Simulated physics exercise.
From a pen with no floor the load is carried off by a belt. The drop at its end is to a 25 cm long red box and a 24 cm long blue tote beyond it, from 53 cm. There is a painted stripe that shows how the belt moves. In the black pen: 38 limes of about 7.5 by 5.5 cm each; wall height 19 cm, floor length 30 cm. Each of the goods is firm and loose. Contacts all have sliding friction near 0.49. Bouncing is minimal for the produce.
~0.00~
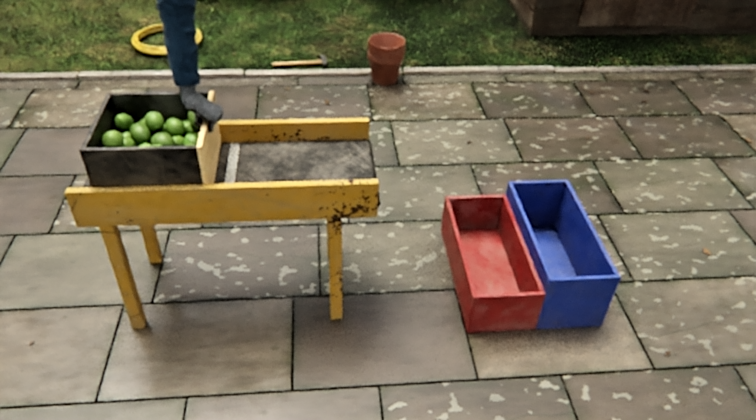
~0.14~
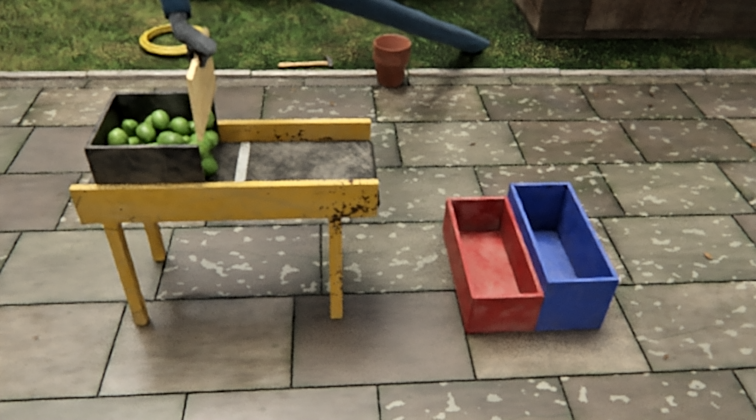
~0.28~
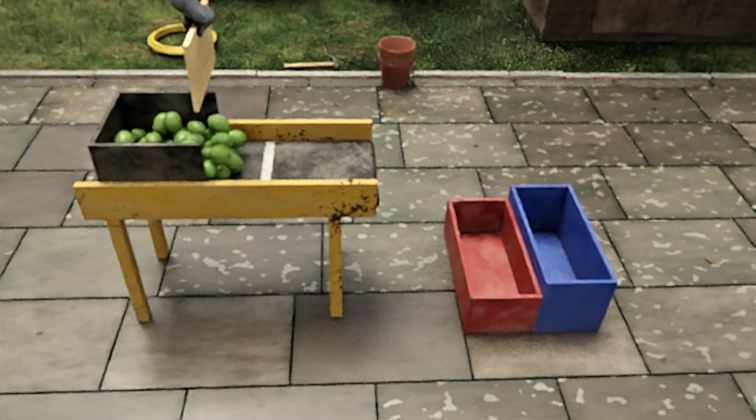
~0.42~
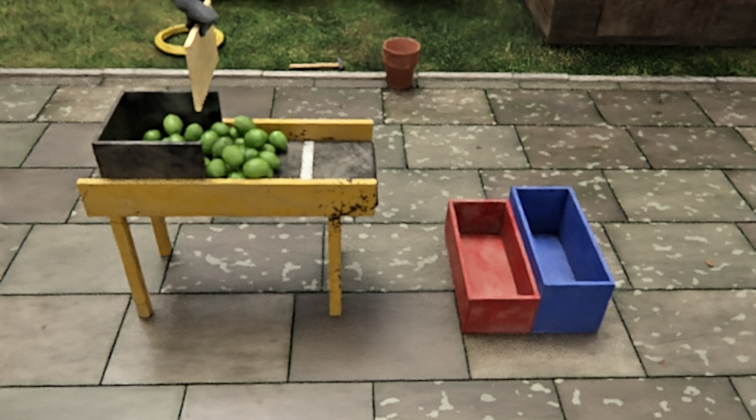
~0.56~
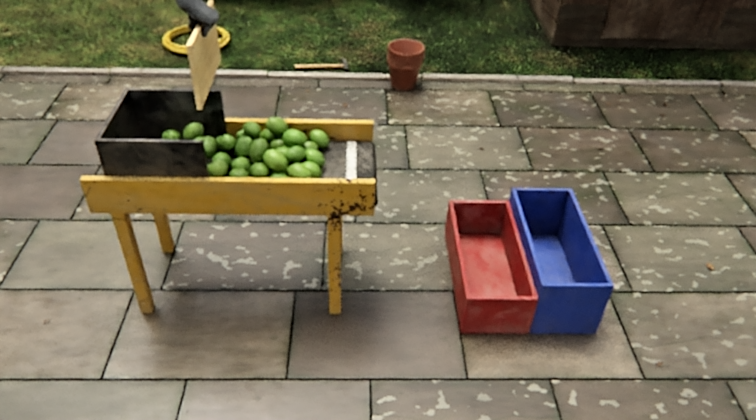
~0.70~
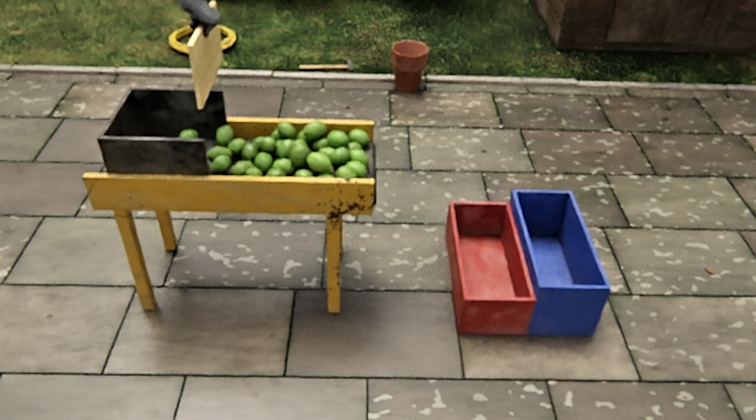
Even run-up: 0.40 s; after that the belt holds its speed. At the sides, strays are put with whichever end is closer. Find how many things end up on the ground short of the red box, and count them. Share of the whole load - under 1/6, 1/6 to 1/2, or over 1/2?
Over 1/2.
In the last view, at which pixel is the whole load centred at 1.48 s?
(427, 263).
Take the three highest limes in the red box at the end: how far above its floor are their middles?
About 3 cm.
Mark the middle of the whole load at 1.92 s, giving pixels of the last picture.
Look around pixel (405, 261).
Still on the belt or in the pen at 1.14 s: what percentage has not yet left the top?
Roughly 20 percent, I reckon.
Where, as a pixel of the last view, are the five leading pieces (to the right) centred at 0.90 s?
Centre: About (416, 186) px.
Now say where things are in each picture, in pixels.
In the first frame (each is followed by its nearest rim corner in this view), black pen, (85, 149); red box, (477, 296); 0 cm of belt gone by; none out.
The second frame shows black pen, (89, 147); 3 cm of belt gone by.
The third frame shows black pen, (93, 144); 10 cm of belt gone by; 7 out, the lowest lime at (228, 157).
The fourth frame shows black pen, (96, 142); 23 cm of belt gone by; 18 out, the lowest lime at (265, 153).
The fifth frame shows black pen, (99, 139); 37 cm of belt gone by; 28 out, the lowest lime at (279, 181).
The sixth frame shows black pen, (102, 137); red box, (468, 298); 52 cm of belt gone by; 32 out, the lowest lime at (352, 151).
After 0.90 s, 3 still in the black pen, 22 on the belt and 13 in the air.
After 1.14 s, 1 in the red box, 8 on the belt, 7 on the ground short of the red box and 22 in the air.
After 1.48 s, 5 in the red box, 2 on the belt, 24 on the ground short of the red box and 7 in the air.
Final count (at 1.92 s), 5 in the red box and 33 on the ground short of the red box. Asked share, 33 of 38, 87 per cent.
